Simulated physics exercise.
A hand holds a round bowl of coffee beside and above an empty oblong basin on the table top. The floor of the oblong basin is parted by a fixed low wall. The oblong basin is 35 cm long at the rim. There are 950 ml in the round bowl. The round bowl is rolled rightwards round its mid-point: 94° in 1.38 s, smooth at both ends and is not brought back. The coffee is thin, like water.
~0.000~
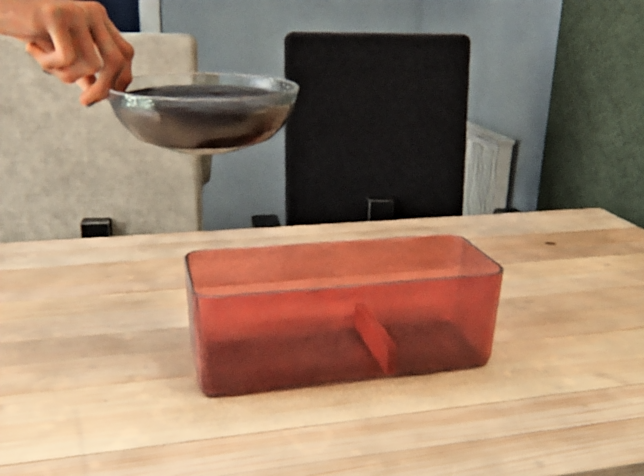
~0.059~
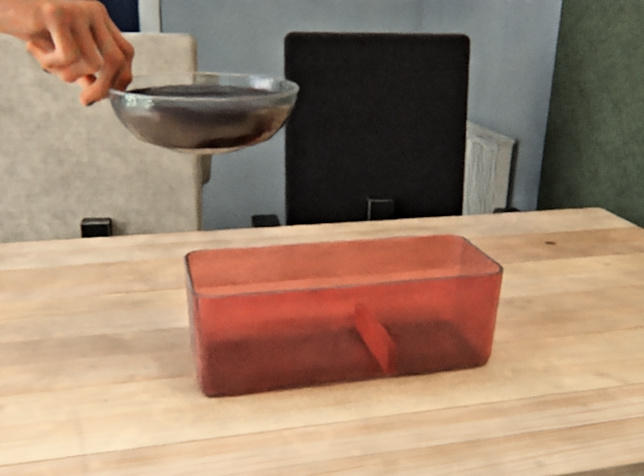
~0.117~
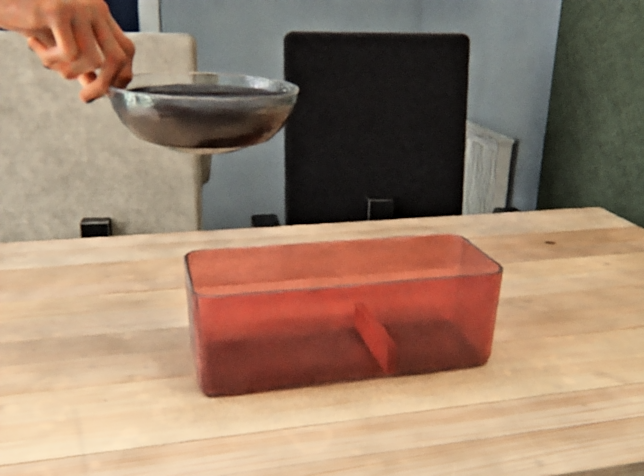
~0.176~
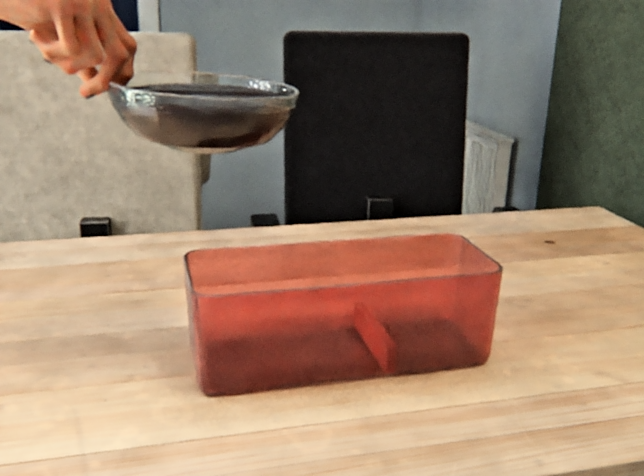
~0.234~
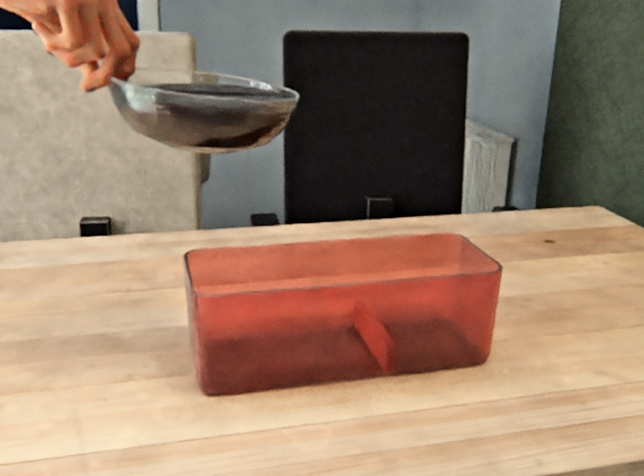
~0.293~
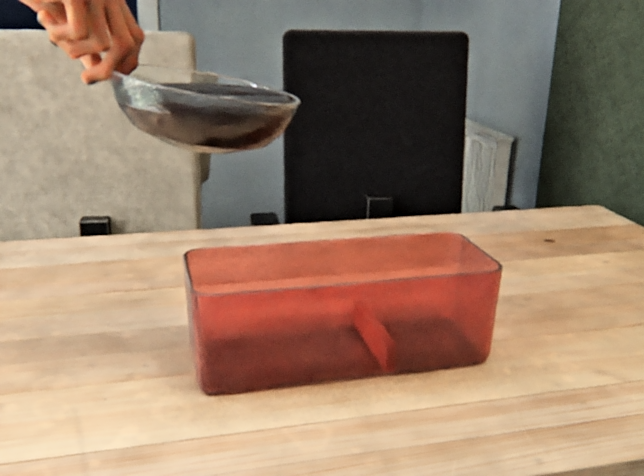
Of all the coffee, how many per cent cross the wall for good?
About 29 per cent.
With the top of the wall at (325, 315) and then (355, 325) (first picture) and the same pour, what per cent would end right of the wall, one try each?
In turn about 75 and 50 per cent.
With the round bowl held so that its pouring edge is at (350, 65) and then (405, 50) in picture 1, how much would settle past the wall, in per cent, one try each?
In turn about 55 and 55 per cent.
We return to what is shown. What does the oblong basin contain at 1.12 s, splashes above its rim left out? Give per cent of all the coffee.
About 86 per cent.
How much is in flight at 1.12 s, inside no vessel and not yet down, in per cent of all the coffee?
About 6 per cent.
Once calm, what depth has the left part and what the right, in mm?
Left about 22 mm, right about 18 mm.
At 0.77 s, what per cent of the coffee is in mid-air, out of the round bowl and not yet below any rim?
Some 42 per cent.
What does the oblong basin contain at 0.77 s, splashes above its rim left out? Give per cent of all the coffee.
About 22 per cent.
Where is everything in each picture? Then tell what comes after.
The first frame shows tilt 0°; pouring edge (295, 86); surface from (112, 98) to (289, 95); the oblong basin's rim runs from (189, 275) to (482, 253); the wall's top is at (375, 324).
The second frame shows tilt 0°; pouring edge (295, 86); surface from (112, 97) to (289, 95).
The third frame shows tilt 2°; pouring edge (295, 88); surface from (112, 96) to (290, 96).
The fourth frame shows tilt 4°; pouring edge (295, 91); surface from (113, 95) to (290, 97).
The fifth frame shows tilt 7°; pouring edge (296, 95); surface from (114, 93) to (292, 98).
The sixth frame shows tilt 10°; pouring edge (296, 100); surface from (117, 92) to (293, 97).
Then, 0.77 s in, the tilt is 55° and 35 per cent is still to pour, 16 is left of the wall and 6 right of it.
Then, 1.12 s in, the tilt is 86° and 2 per cent is still to pour, 60 is left of the wall and 26 right of it.
Then, 1.48 s in, the tilt is 94° and 0 per cent is still to pour, 65 is left of the wall and 27 right of it.
Then, 1.88 s in, the tilt is 94° and 0 per cent is still to pour, 64 is left of the wall and 29 right of it.
Finally, 64 per cent lies left of the wall, 29 right of it and 7 outside.
